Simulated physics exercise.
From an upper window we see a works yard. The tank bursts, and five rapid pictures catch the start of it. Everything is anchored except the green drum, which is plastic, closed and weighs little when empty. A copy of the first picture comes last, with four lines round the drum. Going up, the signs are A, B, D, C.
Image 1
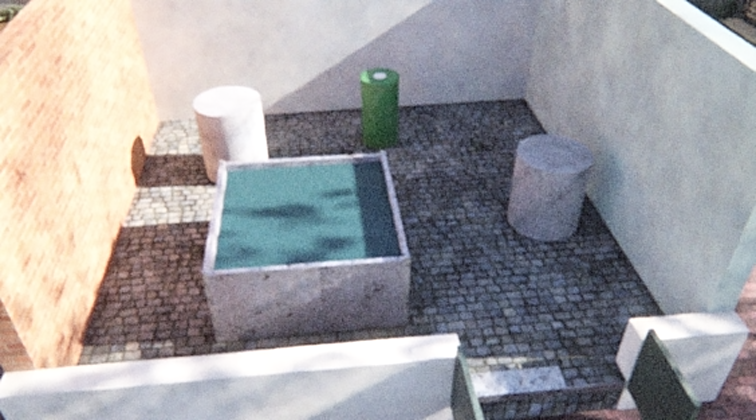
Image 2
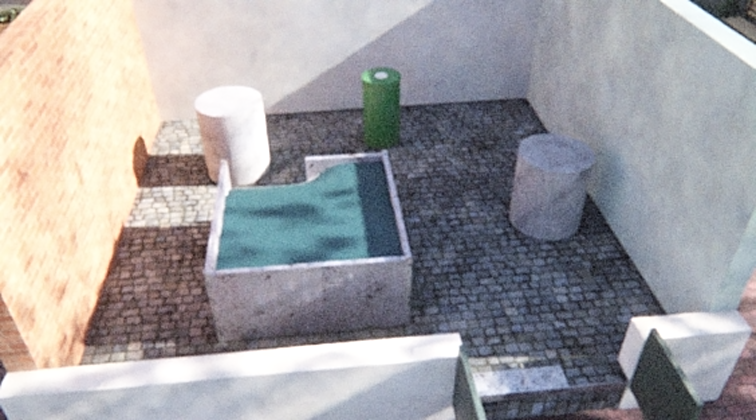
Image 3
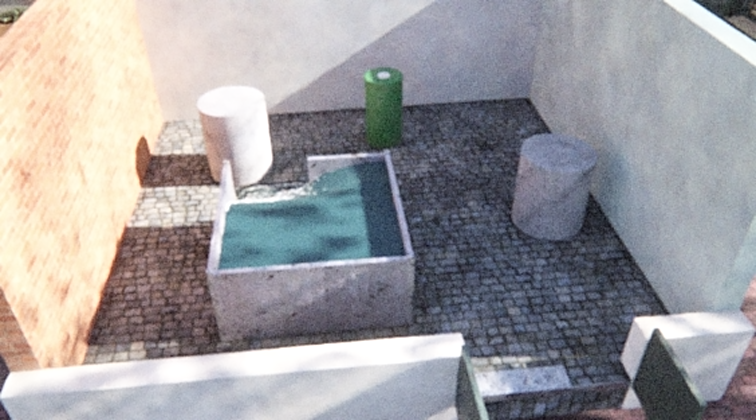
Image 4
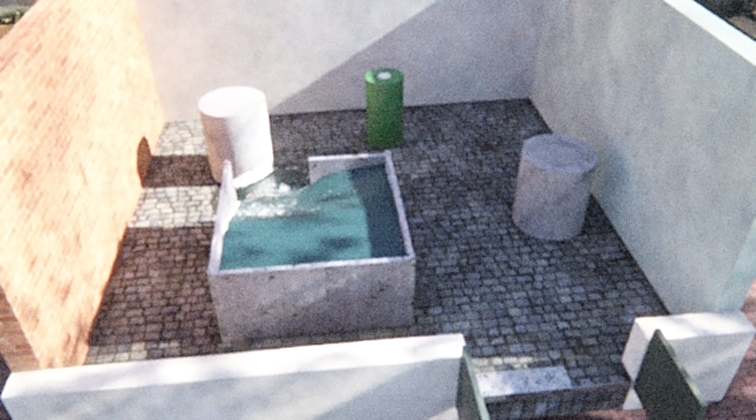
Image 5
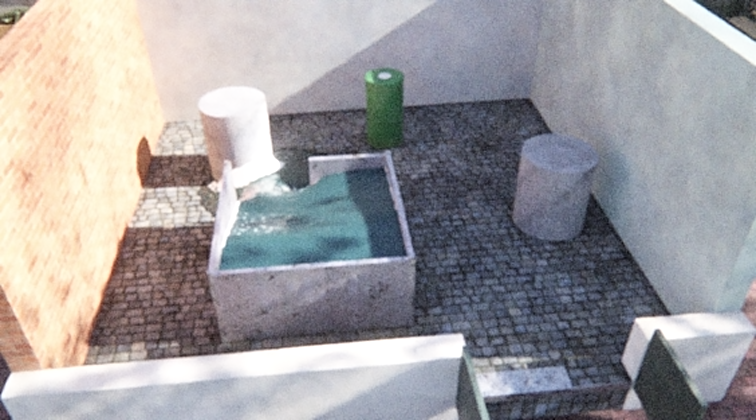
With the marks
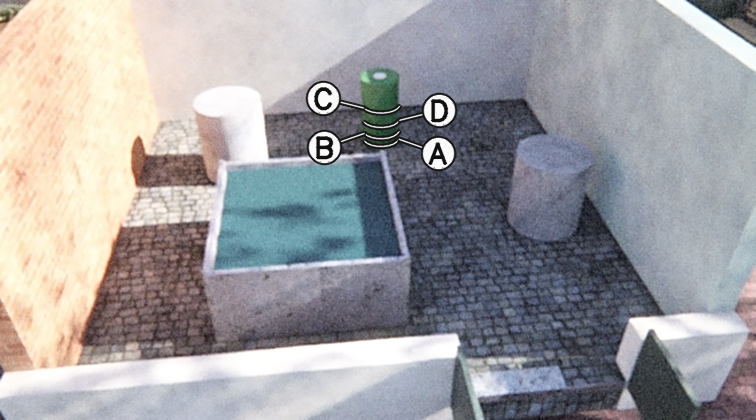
A full square tank opens at its back wall and water pours out beside the white drum.
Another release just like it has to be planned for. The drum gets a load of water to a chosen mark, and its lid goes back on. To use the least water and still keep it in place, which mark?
D is the one.
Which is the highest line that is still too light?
That would be B.
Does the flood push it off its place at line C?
No, that is safe.
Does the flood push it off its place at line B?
Yes, that goes wrong.
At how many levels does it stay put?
Two.
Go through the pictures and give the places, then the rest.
Lid of the green drum at (381, 76); tank full, its middle at (306, 213); open gate at (543, 331), in the first picture.
Water covers 2 % of the ground, mostly out of sight from here, in the second picture.
Water covers 4 % of the ground, mostly out of sight from here, in the third picture.
Water covers 6 % of the ground, mostly out of sight from here, in the fourth picture.
Lid of the green drum at (385, 76); 8 % of the ground wet, in view closest to the drum at (319, 157), in the fifth picture.
On the marked copy, A at (383, 146); B at (383, 138); C at (383, 113); D at (383, 127); from the bottom up A, B, D, C.
If A is chosen, it is pushed about 4 times its own width away.
If B is chosen, it is pushed about its own width away.
If C is chosen, it does not move.
If D is chosen, it does not move.
